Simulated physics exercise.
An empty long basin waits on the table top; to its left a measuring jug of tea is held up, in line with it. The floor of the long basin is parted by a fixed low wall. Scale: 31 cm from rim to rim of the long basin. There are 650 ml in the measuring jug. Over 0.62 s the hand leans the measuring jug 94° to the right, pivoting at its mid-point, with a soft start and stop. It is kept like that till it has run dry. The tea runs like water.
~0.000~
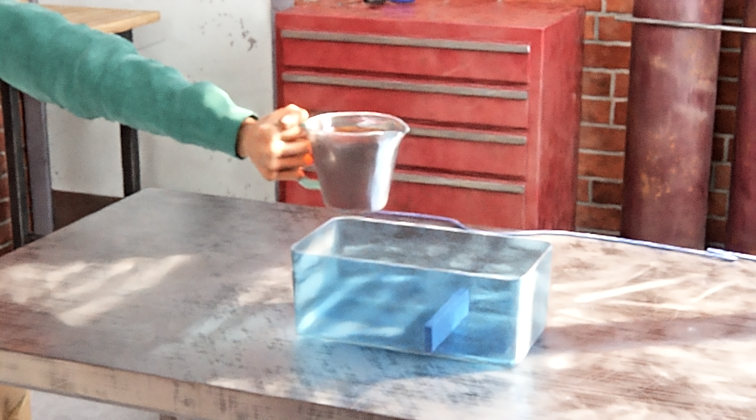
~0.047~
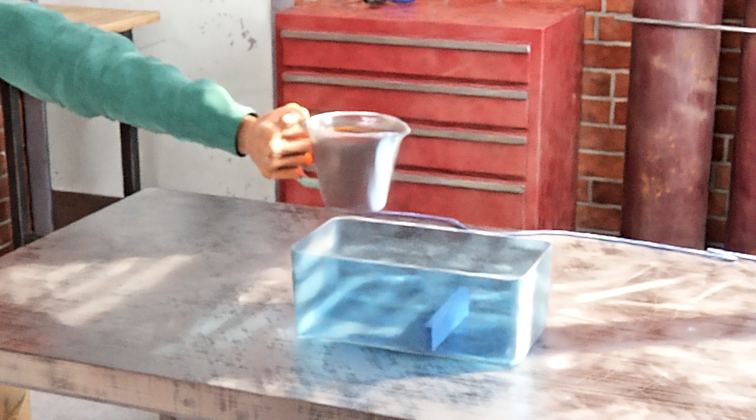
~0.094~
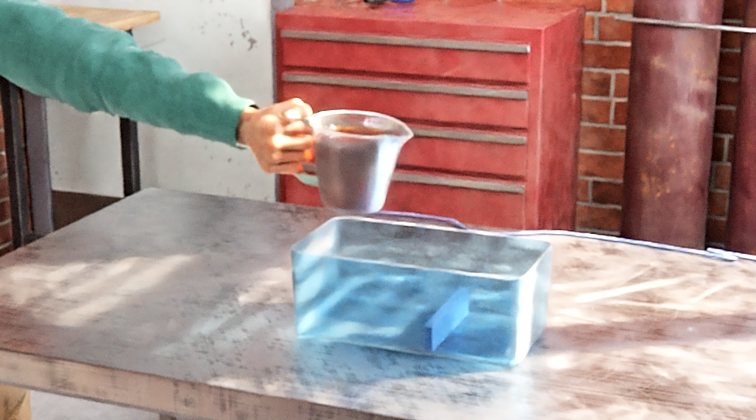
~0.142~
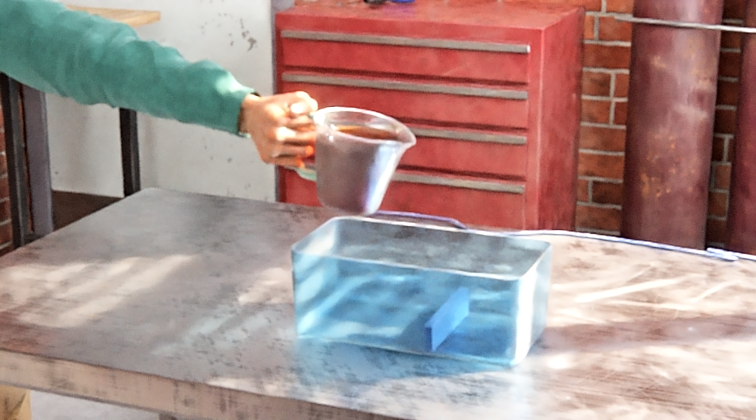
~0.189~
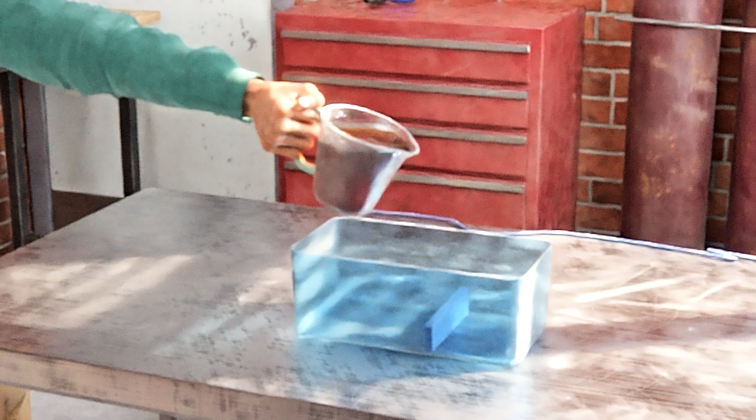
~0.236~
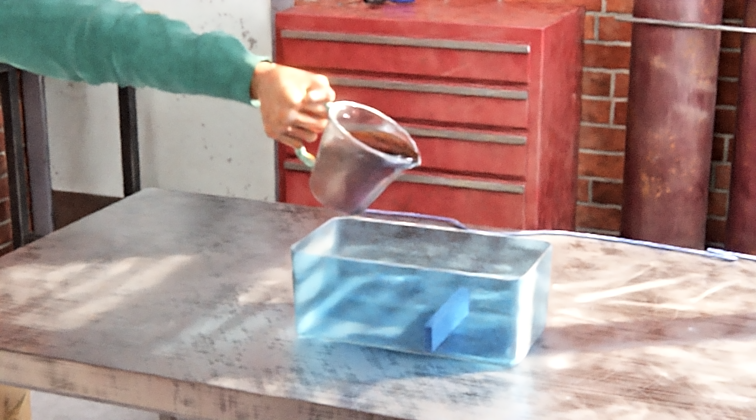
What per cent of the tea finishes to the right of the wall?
About 47 per cent.
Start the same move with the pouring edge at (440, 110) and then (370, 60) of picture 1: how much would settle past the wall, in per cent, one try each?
First 85, then 10 per cent.
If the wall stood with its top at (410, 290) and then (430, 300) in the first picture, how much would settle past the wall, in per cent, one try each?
First 95, then 90 per cent.
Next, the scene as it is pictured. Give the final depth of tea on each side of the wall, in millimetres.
Some 12 mm on the left and 18 mm on the right.
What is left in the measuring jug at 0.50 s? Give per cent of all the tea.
Near 50 in a hundred.
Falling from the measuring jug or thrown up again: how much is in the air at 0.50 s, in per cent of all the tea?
About 20 per cent.
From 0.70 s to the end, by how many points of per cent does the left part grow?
About 16 per cent.
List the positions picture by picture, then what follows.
In the first picture, it leans 0°; its right rim is at (408, 130); the tea meets the walls at (318, 132) and (398, 140); the long basin's rim runs from (313, 234) to (539, 262); the wall's top is at (448, 307).
In the second picture, it leans 1°; its right rim is at (409, 131); the tea meets the walls at (318, 131) and (399, 140).
In the third picture, it leans 5°; its right rim is at (411, 135); the tea meets the walls at (320, 130) and (400, 142).
In the fourth picture, it leans 12°; its right rim is at (414, 143); the tea meets the walls at (323, 130) and (404, 145).
In the fifth picture, it leans 20°; its right rim is at (418, 152); the tea meets the walls at (327, 133) and (410, 148).
In the sixth picture, it leans 30°; its right rim is at (420, 164); the tea meets the walls at (329, 139) and (419, 156); 1 per cent is over the edge.
Then, 0.50 s in, the tilt is 86° and 50 per cent is still to pour, 7 is left of the wall and 22 right of it.
Then, 0.70 s in, the tilt is 94° and 12 per cent is still to pour, 37 is left of the wall and 41 right of it.
Then, 0.90 s in, the tilt is 94° and 2 per cent is still to pour, 49 is left of the wall and 47 right of it.
Then, 1.12 s in, the tilt is 94° and 0 per cent is still to pour, 52 is left of the wall and 47 right of it.
Finally, 52 per cent lies left of the wall, 47 right of it and 1 outside.
